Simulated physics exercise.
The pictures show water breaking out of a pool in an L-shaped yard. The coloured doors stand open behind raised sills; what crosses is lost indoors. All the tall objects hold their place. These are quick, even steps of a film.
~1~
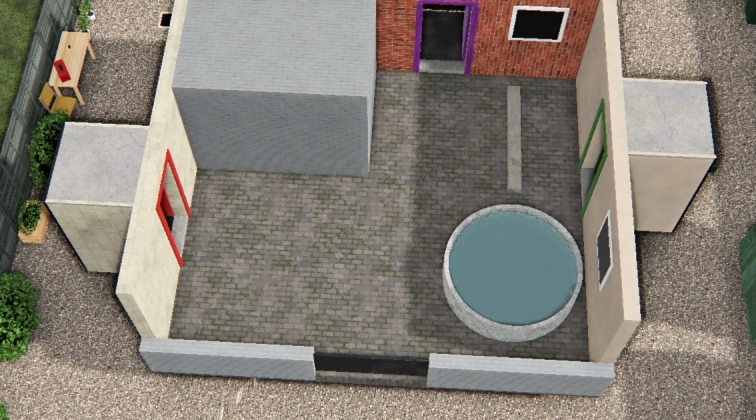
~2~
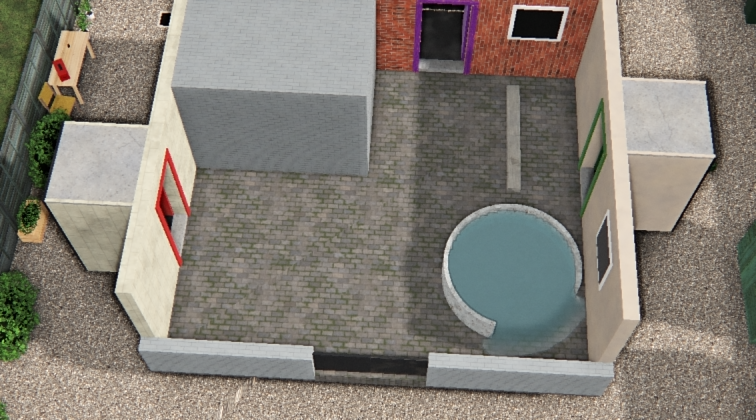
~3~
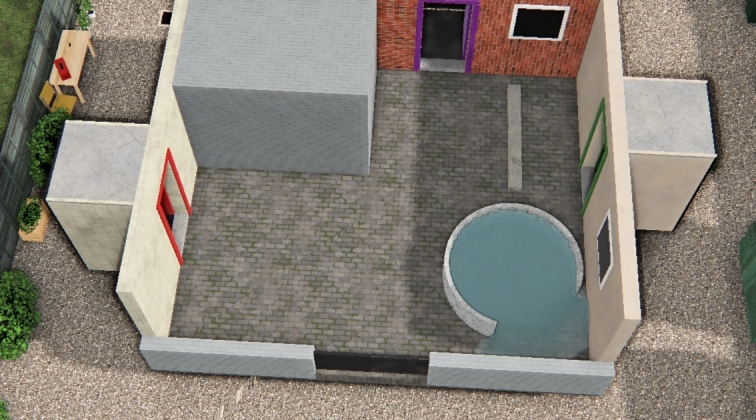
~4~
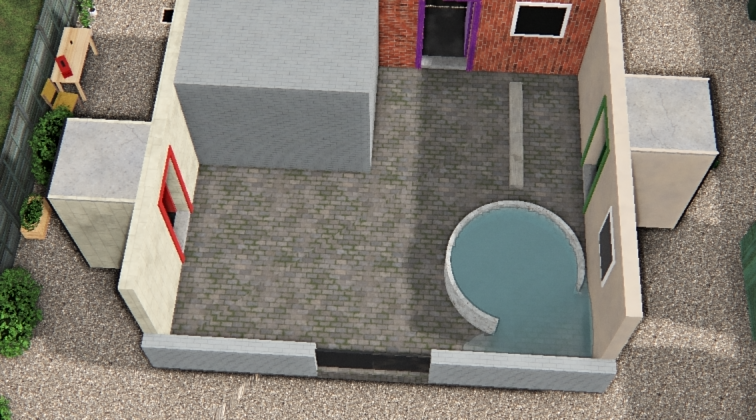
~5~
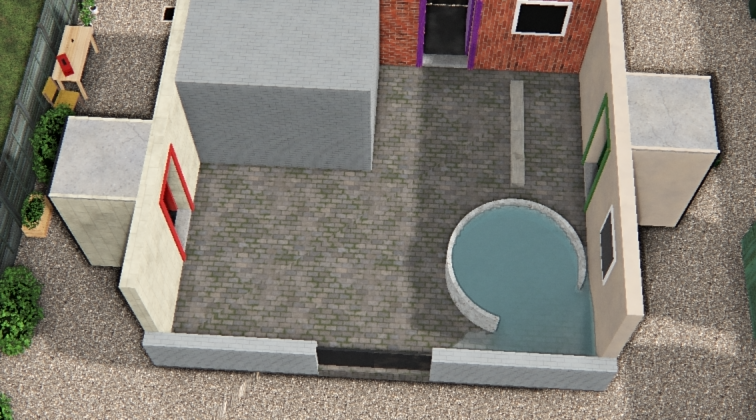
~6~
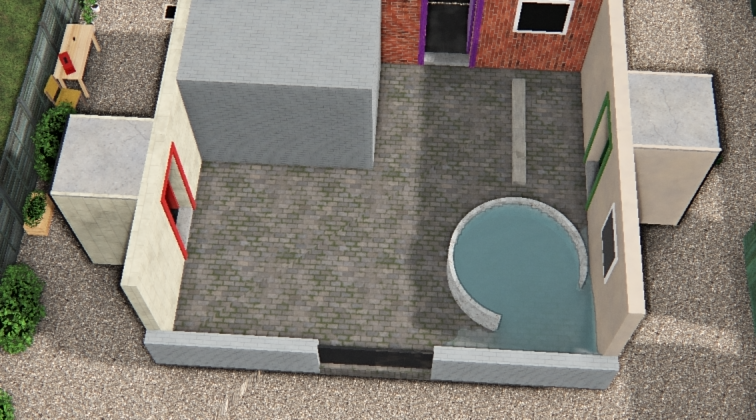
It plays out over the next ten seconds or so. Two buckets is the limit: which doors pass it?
One by one: The purple door admits no more than that; the green door admits no more than that; the red door admits no more than that.
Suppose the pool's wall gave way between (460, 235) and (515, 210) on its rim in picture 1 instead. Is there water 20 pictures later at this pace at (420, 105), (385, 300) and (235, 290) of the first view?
As listed: Under water, free of water, clear.
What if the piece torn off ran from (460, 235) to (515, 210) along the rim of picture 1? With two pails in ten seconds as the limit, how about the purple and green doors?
Then: Purple door takes more; green door holds.
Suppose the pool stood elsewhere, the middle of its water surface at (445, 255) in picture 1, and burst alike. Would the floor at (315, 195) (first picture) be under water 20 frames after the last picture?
At that place: No water.
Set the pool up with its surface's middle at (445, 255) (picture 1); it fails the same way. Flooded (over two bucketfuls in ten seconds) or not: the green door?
My reading: The green door lets less in.
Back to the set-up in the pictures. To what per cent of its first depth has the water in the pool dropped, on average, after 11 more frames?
About 56 per cent.
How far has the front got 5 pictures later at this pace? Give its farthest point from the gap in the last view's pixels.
I would point to (359, 356).
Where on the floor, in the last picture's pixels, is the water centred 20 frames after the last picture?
I would point to (476, 282).
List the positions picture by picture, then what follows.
In the first frame, still water in the pool at (513, 267).
In the second frame, water pours out at (543, 327) and has run to (488, 347).
In the third frame, water pours out at (544, 328) and has run to a hidden place.
In the fourth frame, the front is at a hidden place, out from the gap at (545, 326).
In the fifth frame, the front is at a hidden place, out from the gap at (546, 324).
In the sixth frame, the front is at a hidden place, out from the gap at (548, 322).
A moment on, water covers 15 % of the floor; the purple door not reached, the green door wet at the sill, nothing in, the red door not reached.
Next, water covers 25 % of the floor; the purple door not reached, the green door wet at the sill, nothing in, the red door not reached.
Then, water covers 55 % of the floor; the purple door not reached, the green door wet at the sill, nothing in, the red door not reached.
Later, water covers 65 % of the floor; the purple door wet at the sill, nothing in, the green door wet at the sill, nothing in, the red door under two buckets in.
In the end, water covers 80 % of the floor; the purple door wet at the sill, nothing in, the green door wet at the sill, nothing in, the red door under two buckets in.
